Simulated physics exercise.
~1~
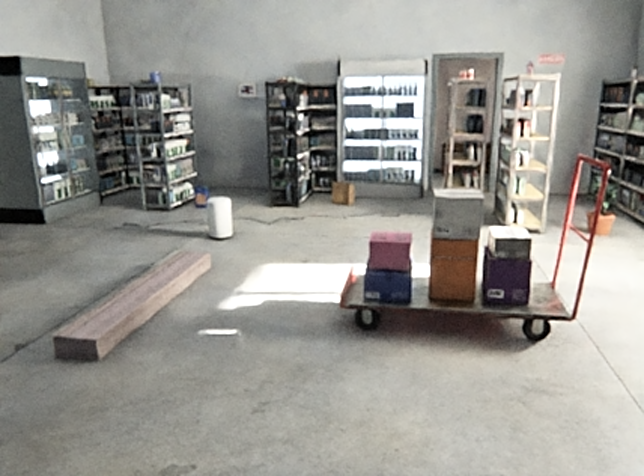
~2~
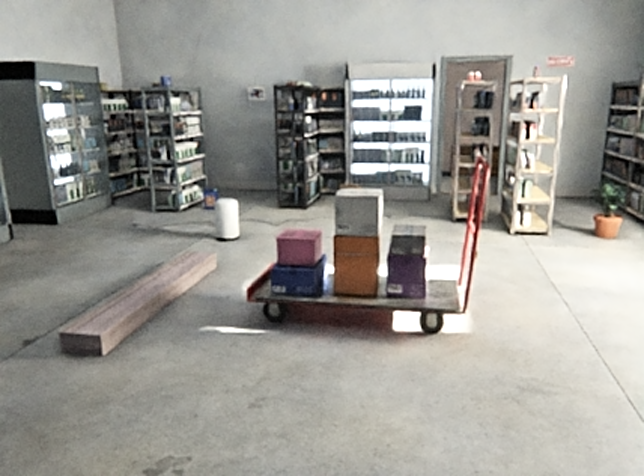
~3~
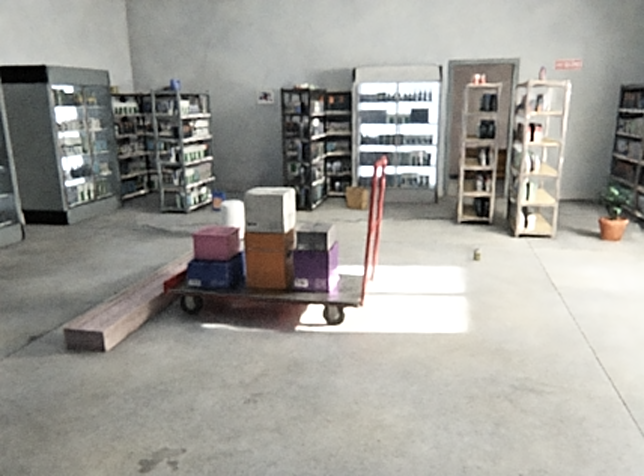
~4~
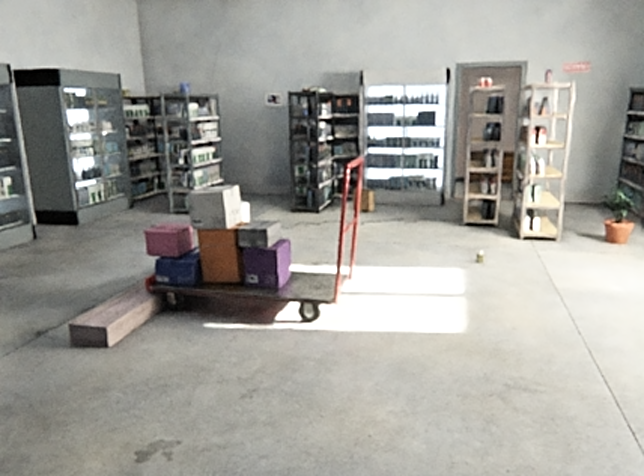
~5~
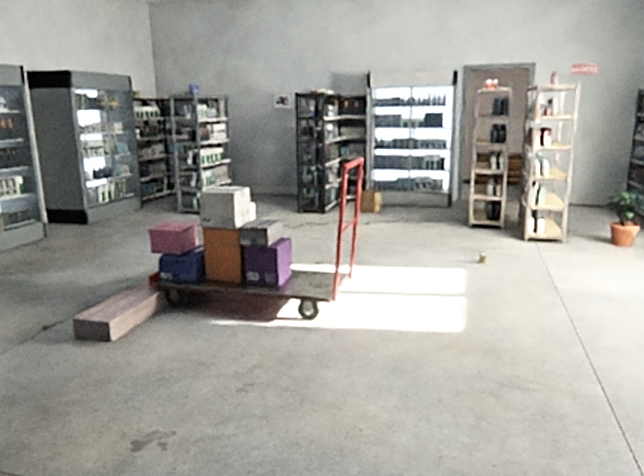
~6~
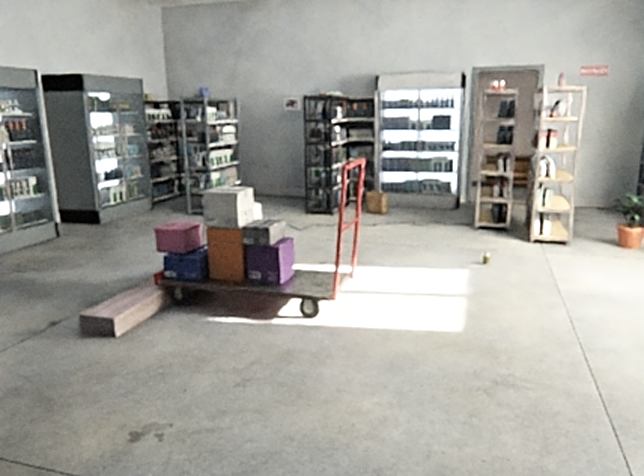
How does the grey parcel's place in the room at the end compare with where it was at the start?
It started over on the right side of the view and ended up well to the left, just left of the middle, still sitting on top of the purple parcel on the trolley.
